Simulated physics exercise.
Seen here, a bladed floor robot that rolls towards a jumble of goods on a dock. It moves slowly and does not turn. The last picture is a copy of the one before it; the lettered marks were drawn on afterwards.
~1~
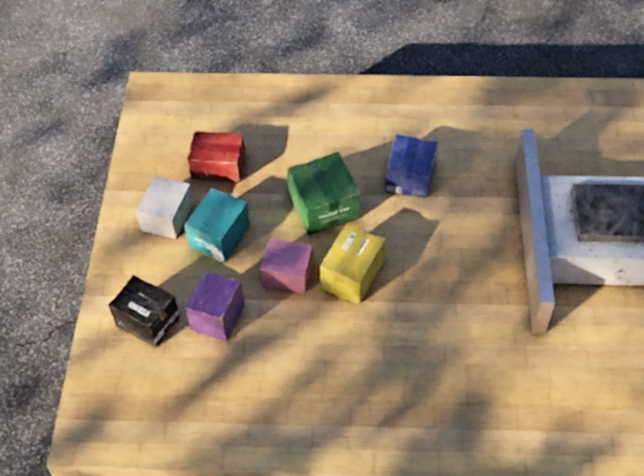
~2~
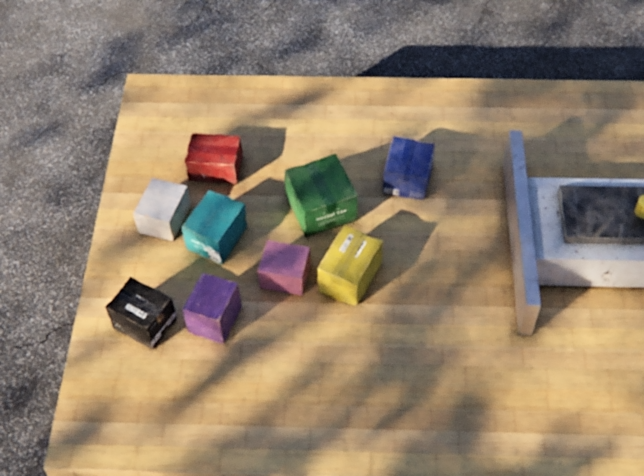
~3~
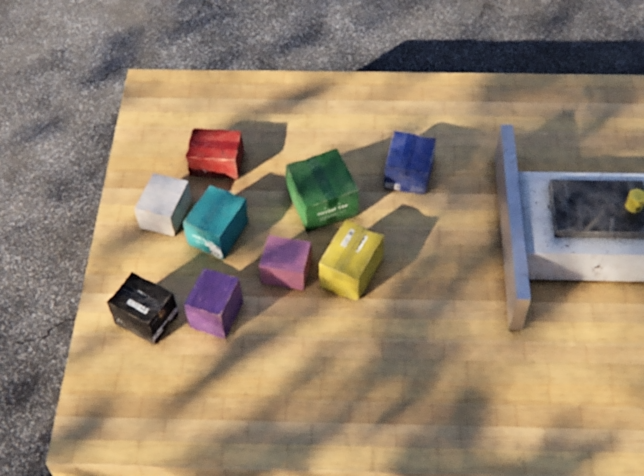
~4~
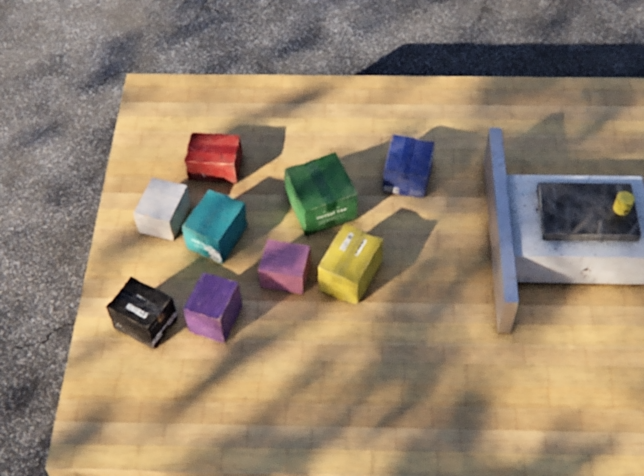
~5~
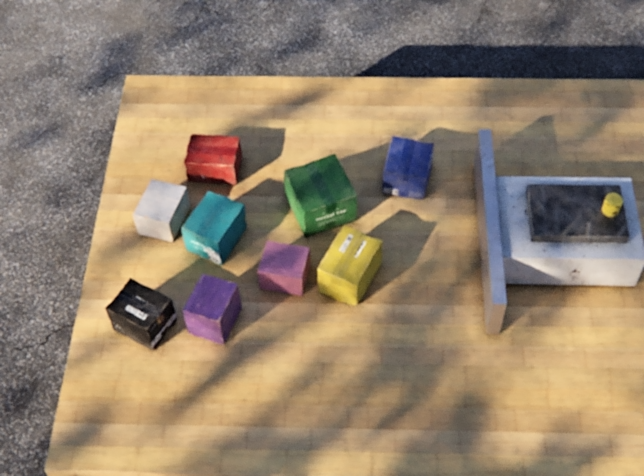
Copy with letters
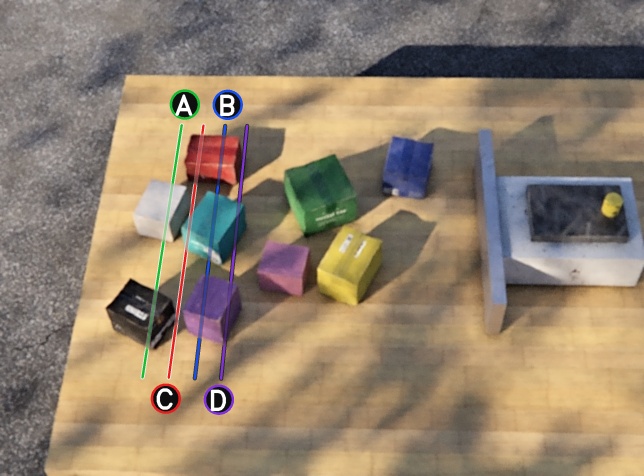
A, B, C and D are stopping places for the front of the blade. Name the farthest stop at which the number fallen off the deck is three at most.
Stop at A.
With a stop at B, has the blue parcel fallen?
No.
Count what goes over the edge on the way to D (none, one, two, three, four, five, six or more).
The count is none.
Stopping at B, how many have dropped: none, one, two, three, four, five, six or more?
The count is none.
On the copy, A at (164, 240); B at (211, 240); C at (188, 240); D at (235, 241).
On A. First, robot (448, 210); blue parcel (343, 169); green box (302, 202).
Then, robot (329, 209); white crate (135, 204); turquoise parcel (158, 227).
Finally, robot (238, 208); turquoise parcel over the edge; white crate over the edge; two fallen.
By contrast, B is within the limit but short; C is within the limit but short; D is within the limit but short.
